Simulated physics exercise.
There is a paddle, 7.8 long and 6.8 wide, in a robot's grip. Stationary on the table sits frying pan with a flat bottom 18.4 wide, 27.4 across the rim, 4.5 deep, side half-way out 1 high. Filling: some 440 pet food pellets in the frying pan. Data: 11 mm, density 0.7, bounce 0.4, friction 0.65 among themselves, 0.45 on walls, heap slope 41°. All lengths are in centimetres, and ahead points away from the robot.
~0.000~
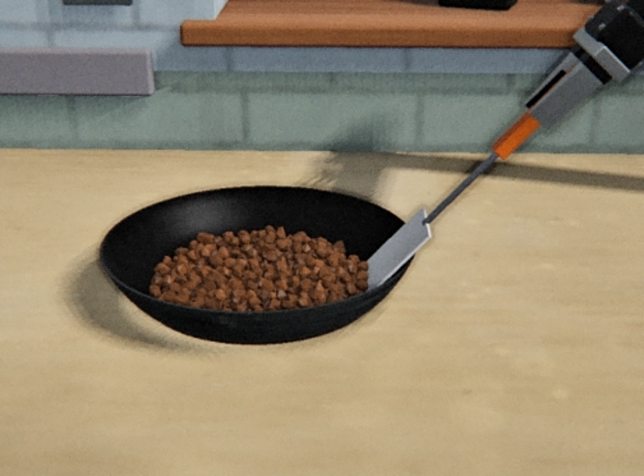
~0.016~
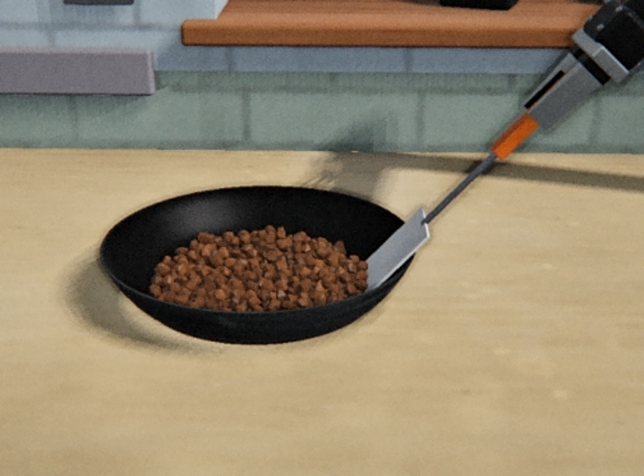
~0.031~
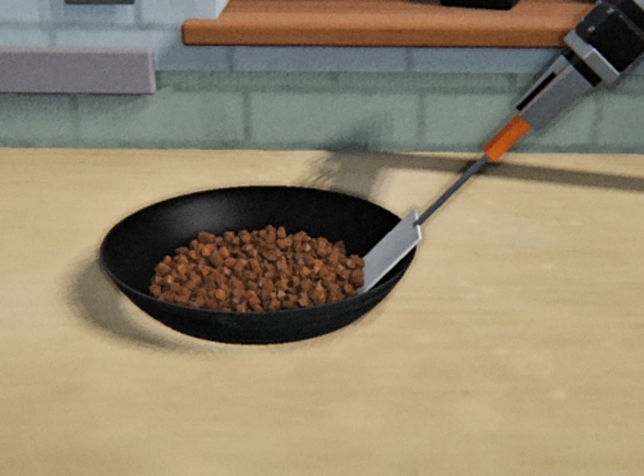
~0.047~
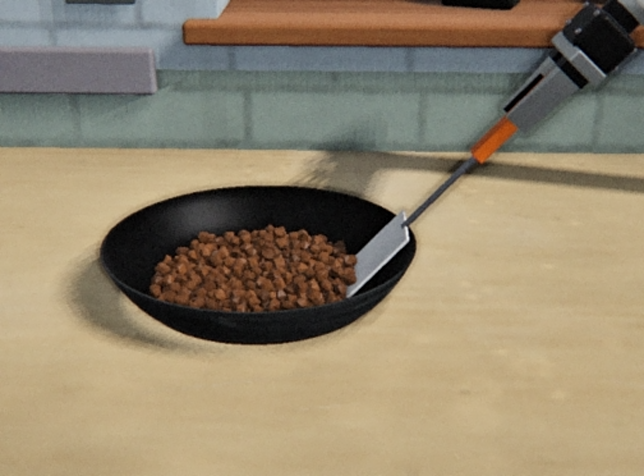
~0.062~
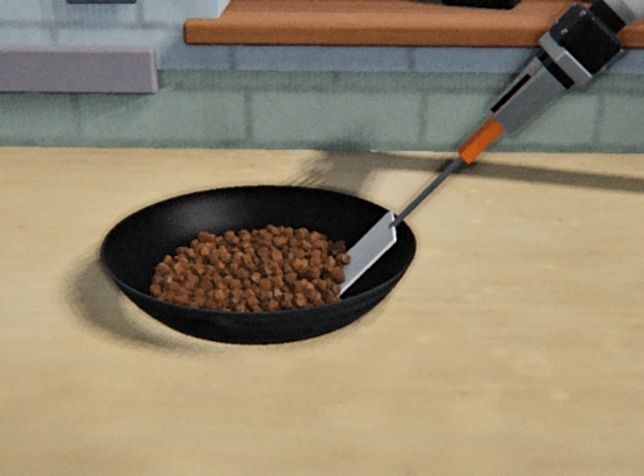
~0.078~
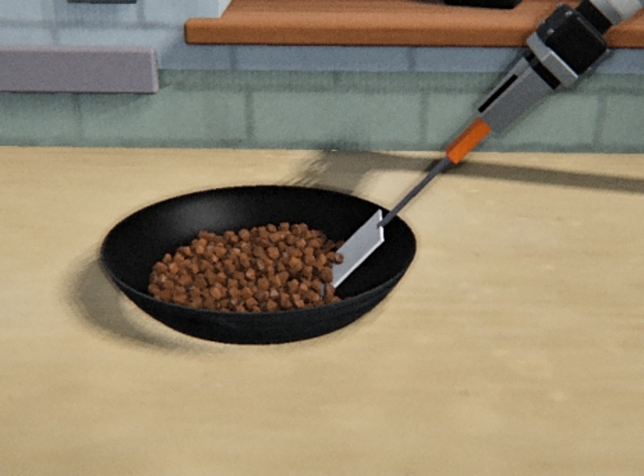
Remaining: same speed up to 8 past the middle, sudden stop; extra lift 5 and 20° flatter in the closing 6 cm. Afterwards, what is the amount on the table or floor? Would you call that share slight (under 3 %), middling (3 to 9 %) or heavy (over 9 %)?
It is middling.
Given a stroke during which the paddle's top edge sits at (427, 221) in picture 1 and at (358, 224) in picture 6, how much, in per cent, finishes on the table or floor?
About 10 per cent.
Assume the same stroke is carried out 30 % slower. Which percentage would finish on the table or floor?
About 0 %.
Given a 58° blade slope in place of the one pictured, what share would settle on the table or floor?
I'd put it at about 5 per cent.
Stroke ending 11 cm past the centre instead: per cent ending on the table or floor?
Then the share is near 10 in a hundred.
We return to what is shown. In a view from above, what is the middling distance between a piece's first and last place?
It comes out at about 4 cm.
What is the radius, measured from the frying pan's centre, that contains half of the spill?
20 cm or so.
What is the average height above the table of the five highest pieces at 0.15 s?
About 4 centimetres.
After 0.15 s, sloping 48°, highest piece 4 above the table; 437 in the frying pan.
After 0.22 s, sloping 41°, highest piece 5 above the table; 437 in the frying pan.
After 0.45 s, sloping 28°, highest piece 5 above the table; 417 in the frying pan, 17 on the table or floor, 3 on the blade or in flight.
After 1.50 s, sloping 28°, highest piece 4 above the table; 417 in the frying pan, 20 on the table or floor.
In the end, 417 in the frying pan, 20 on the table or floor. That is 5 % on the table or floor.
